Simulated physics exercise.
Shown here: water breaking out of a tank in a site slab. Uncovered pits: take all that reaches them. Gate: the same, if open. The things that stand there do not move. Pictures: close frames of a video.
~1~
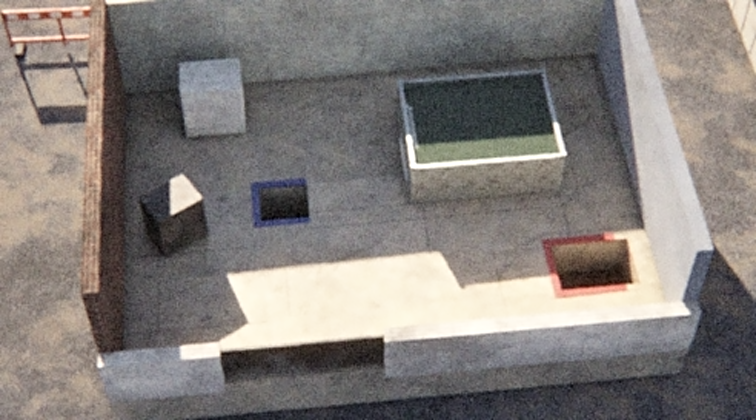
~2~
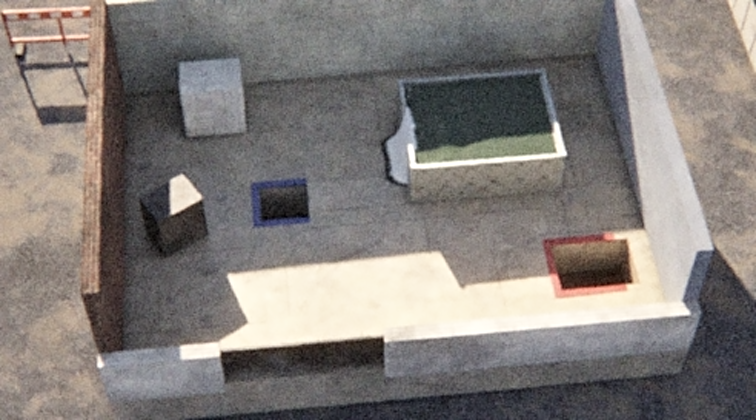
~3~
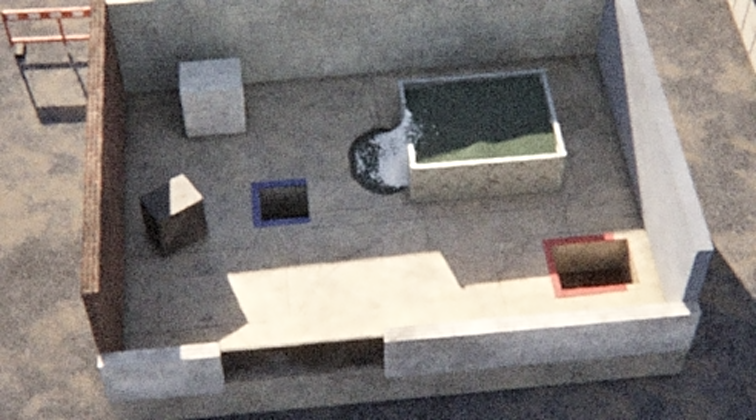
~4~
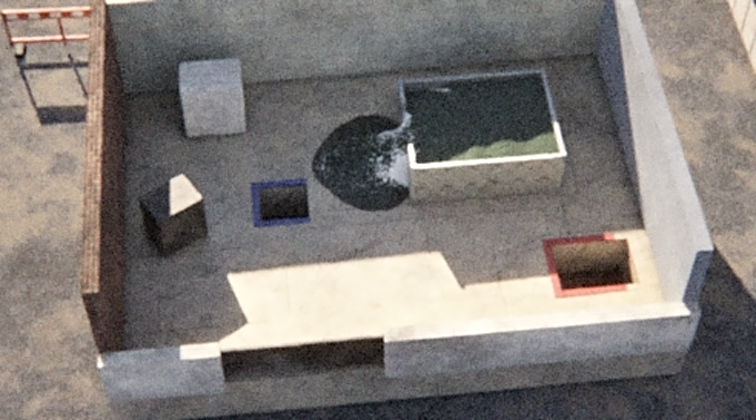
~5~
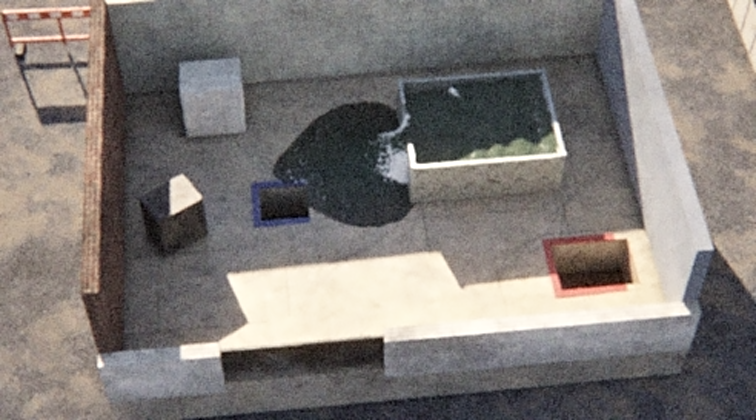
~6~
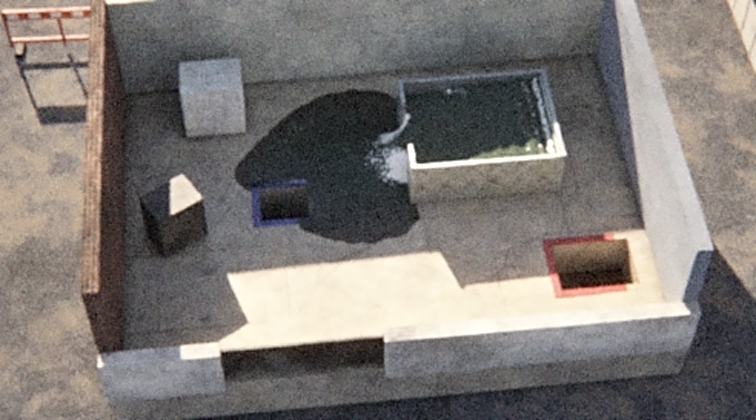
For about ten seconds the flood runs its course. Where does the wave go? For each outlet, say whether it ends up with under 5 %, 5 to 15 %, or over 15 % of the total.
The gate will drain shy of five per cent; the blue pit will drain in excess of fifteen per cent; the red pit will drain shy of five per cent.
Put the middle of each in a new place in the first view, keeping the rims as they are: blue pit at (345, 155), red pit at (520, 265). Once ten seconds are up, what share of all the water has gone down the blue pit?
So the blue pit ends up with 60 in a hundred.
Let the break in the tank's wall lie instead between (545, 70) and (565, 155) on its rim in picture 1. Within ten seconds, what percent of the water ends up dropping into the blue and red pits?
Blue 4 %, red 35 %.
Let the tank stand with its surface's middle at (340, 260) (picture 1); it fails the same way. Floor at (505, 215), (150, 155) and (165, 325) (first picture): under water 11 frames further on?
Okay, first one high and dry, second one got wet, last one got wet.
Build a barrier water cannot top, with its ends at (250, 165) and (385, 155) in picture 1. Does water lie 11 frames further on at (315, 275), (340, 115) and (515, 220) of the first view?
Same order as asked - soaked, soaked, unsoaked.
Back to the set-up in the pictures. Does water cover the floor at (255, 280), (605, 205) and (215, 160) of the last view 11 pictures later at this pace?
Point 1: Inundated; point 2: Unwetted; point 3: Inundated.
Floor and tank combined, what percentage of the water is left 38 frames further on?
The share not yet gone is roughly 82 percent.
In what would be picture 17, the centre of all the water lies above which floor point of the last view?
I'd put my finger on (395, 154).
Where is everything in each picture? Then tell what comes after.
The tank at (480, 121) is whole and still, in the first frame.
Water pours out at (408, 148) and has run to (399, 182), in the second frame.
The front is at (355, 150), out from the gap at (408, 148), in the third frame.
Water pours out at (408, 149) and has run to (317, 169), in the fourth frame.
Water pours out at (408, 148) and has run to (282, 175), in the fifth frame.
Water pours out at (408, 148) and has run to (242, 179), in the sixth frame.
A moment on, water covers 30 % of the floor; the gate 0 %, the blue pit 4 %, the red pit 0 %.
Next, water covers 40 % of the floor; the gate 0 %, the blue pit 9 %, the red pit 0 %.
Then, water covers 45 % of the floor; the gate 0 %, the blue pit 13 %, the red pit 0 %.
Later, water covers 55 % of the floor; the gate 0 %, the blue pit 19 %, the red pit 0 %.
In the end, water covers 90 % of the floor; the gate 0 %, the blue pit 25 %, the red pit 0 %.
